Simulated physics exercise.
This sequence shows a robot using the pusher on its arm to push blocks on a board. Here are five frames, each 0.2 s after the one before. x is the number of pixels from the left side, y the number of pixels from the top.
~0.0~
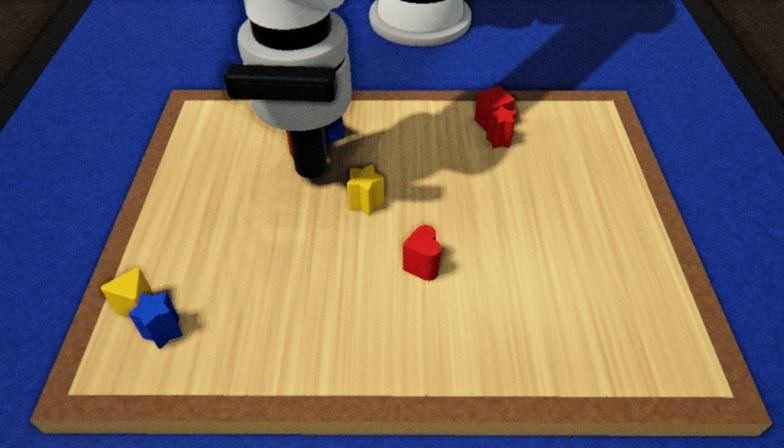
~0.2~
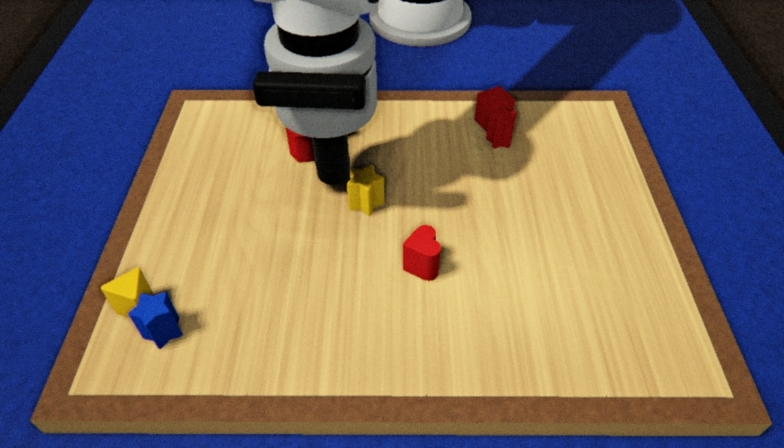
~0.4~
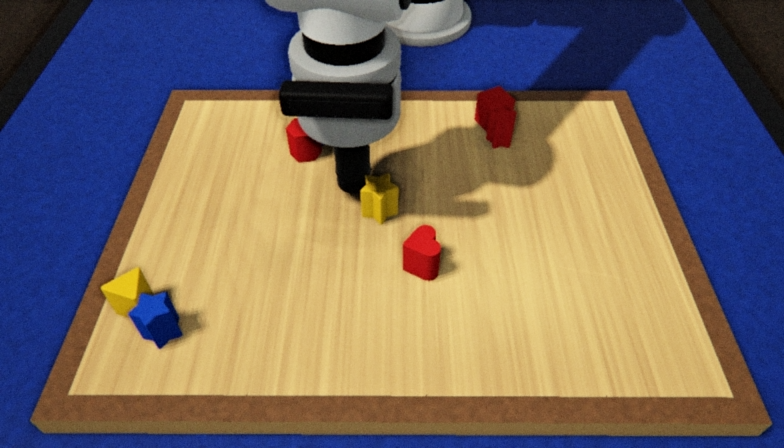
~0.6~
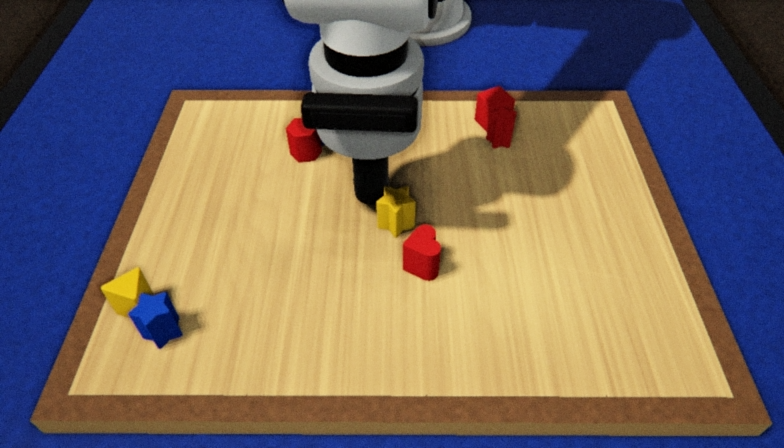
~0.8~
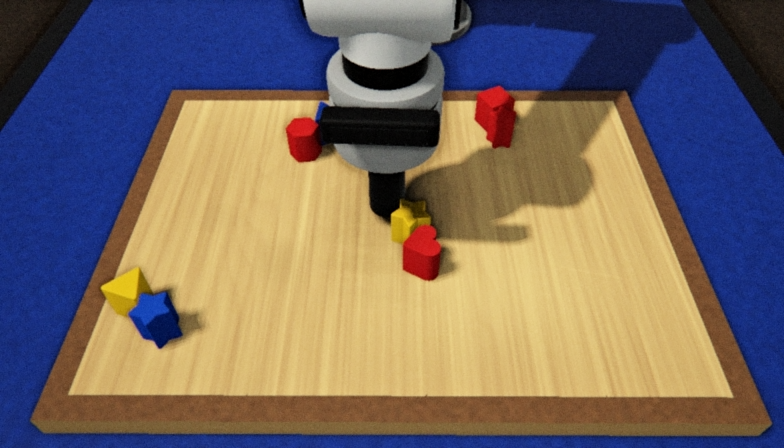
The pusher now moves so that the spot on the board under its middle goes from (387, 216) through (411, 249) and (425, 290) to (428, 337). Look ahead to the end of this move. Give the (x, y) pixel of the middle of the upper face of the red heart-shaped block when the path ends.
Its top face will be centred at roughly (470, 310).
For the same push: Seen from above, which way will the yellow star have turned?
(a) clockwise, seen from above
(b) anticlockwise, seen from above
My pick is b.
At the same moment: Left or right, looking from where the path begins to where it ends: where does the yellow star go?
Toward the left.
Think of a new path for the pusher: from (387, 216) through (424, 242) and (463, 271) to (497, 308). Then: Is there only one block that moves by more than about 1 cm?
No, I don't think so.
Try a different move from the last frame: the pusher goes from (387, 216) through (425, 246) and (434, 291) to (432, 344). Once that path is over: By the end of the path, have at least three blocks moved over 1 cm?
No - that is not the case.
On the path given first. One third of the way, pusher at (411, 239); yellow star at (437, 241), turned 20° clockwise; red heart-shaped block at (439, 267), turned 20° clockwise.
Two thirds of the way, pusher at (426, 281); yellow star at (462, 275); red heart-shaped block at (466, 307), turned 50° clockwise.
At the end, pusher at (429, 328); yellow star at (466, 281), turned 35° anticlockwise; red heart-shaped block at (470, 310), turned 60° clockwise.
